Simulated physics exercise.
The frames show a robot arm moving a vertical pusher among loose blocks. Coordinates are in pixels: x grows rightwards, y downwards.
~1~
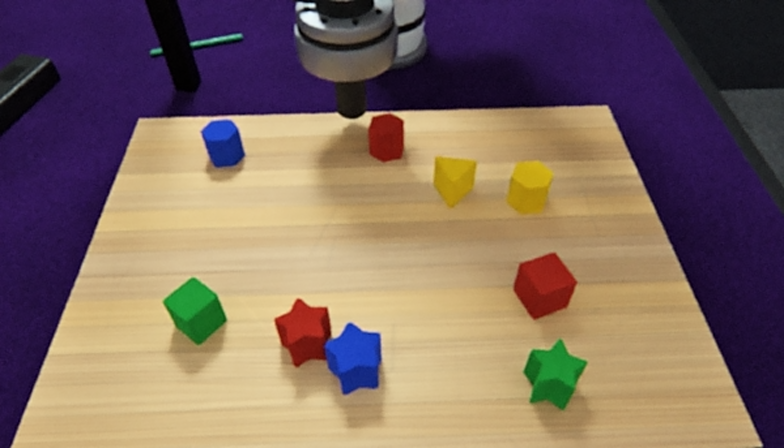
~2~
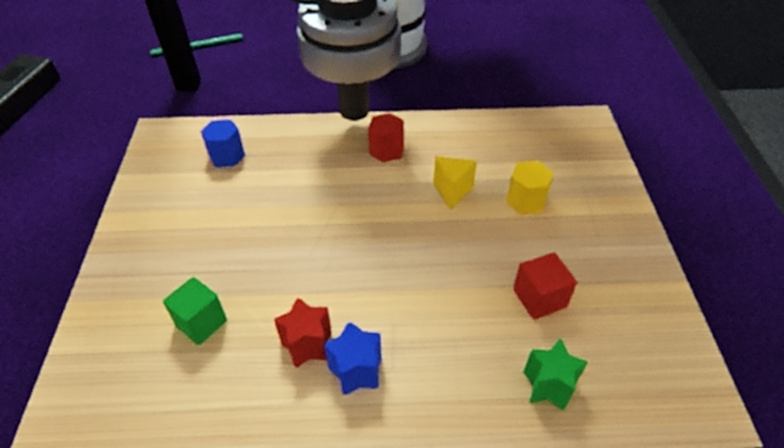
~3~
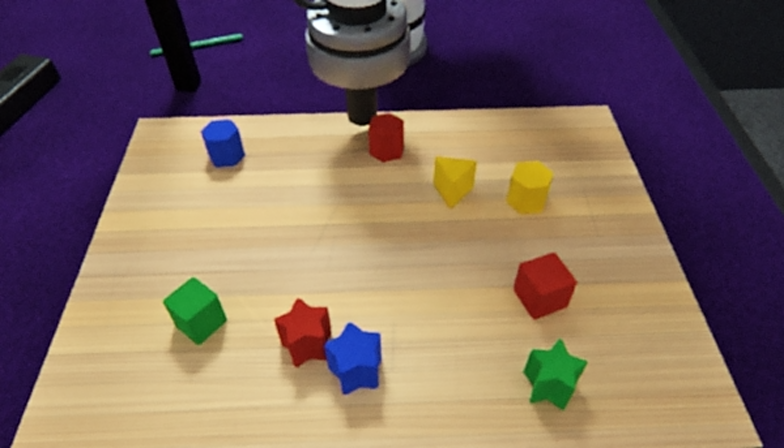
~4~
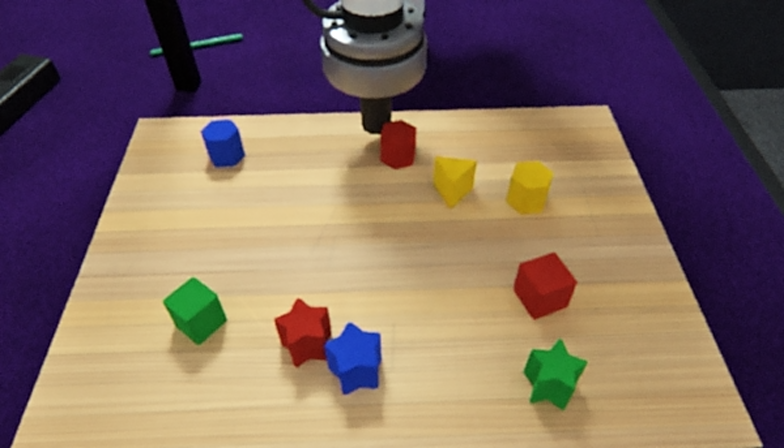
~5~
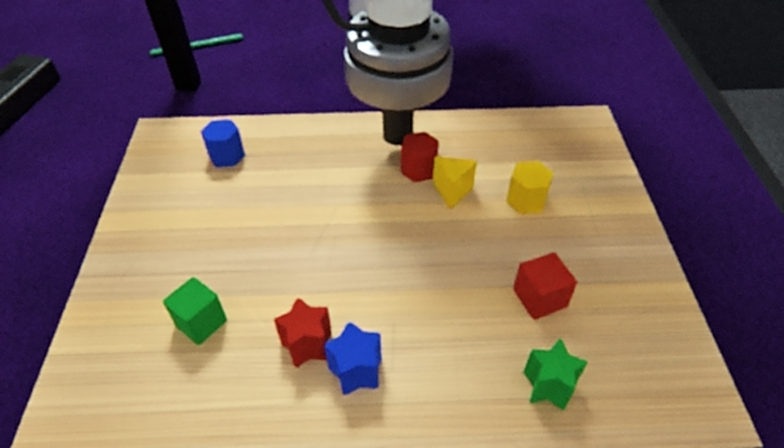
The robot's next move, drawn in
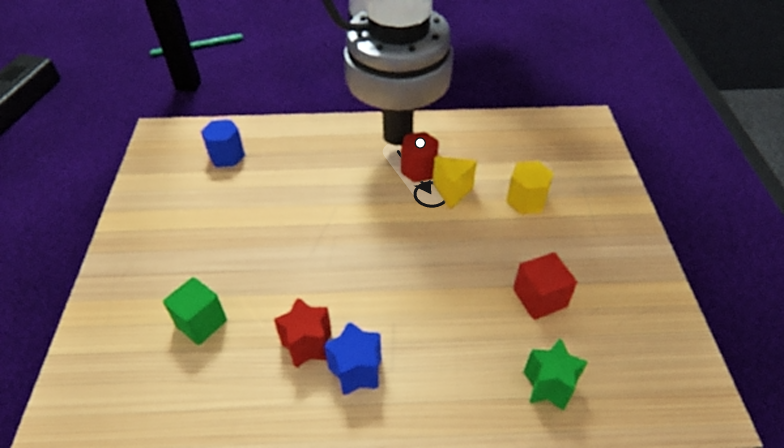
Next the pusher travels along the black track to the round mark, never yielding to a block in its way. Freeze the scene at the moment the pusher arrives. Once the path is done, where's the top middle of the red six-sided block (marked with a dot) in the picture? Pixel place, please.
Around pixel (465, 180).
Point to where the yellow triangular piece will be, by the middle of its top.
The centre of its top will be at (496, 189).
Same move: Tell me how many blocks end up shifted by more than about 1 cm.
Two.
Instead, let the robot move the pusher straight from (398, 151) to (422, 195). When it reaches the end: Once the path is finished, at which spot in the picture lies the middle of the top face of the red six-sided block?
The middle of its upper face will lie at (457, 179).
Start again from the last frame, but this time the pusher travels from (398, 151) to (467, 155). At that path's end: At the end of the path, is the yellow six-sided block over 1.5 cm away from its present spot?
That would be a no.
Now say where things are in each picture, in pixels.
The first picture shows tip of the pusher (352, 111), middles of tops, red six-sided block (386, 123), yellow triangular piece (455, 166).
The second picture shows pusher (355, 112), nothing pushed.
The third picture shows pusher (363, 117), nothing pushed.
The fourth picture shows pusher (377, 125), red six-sided block (399, 130).
The fifth picture shows pusher (398, 136), red six-sided block (420, 143), yellow triangular piece (455, 166).
The line goes straight from (398, 151) to (431, 194); the dot is on the red six-sided block.
What follows on the original path. Halfway along, pusher (415, 158); red six-sided block (443, 162), turned 15° anticlockwise; yellow triangular piece (469, 177), turned 40° anticlockwise.
At the end, pusher (432, 179); red six-sided block (465, 180), turned 40° anticlockwise; yellow triangular piece (496, 189), turned 60° anticlockwise.
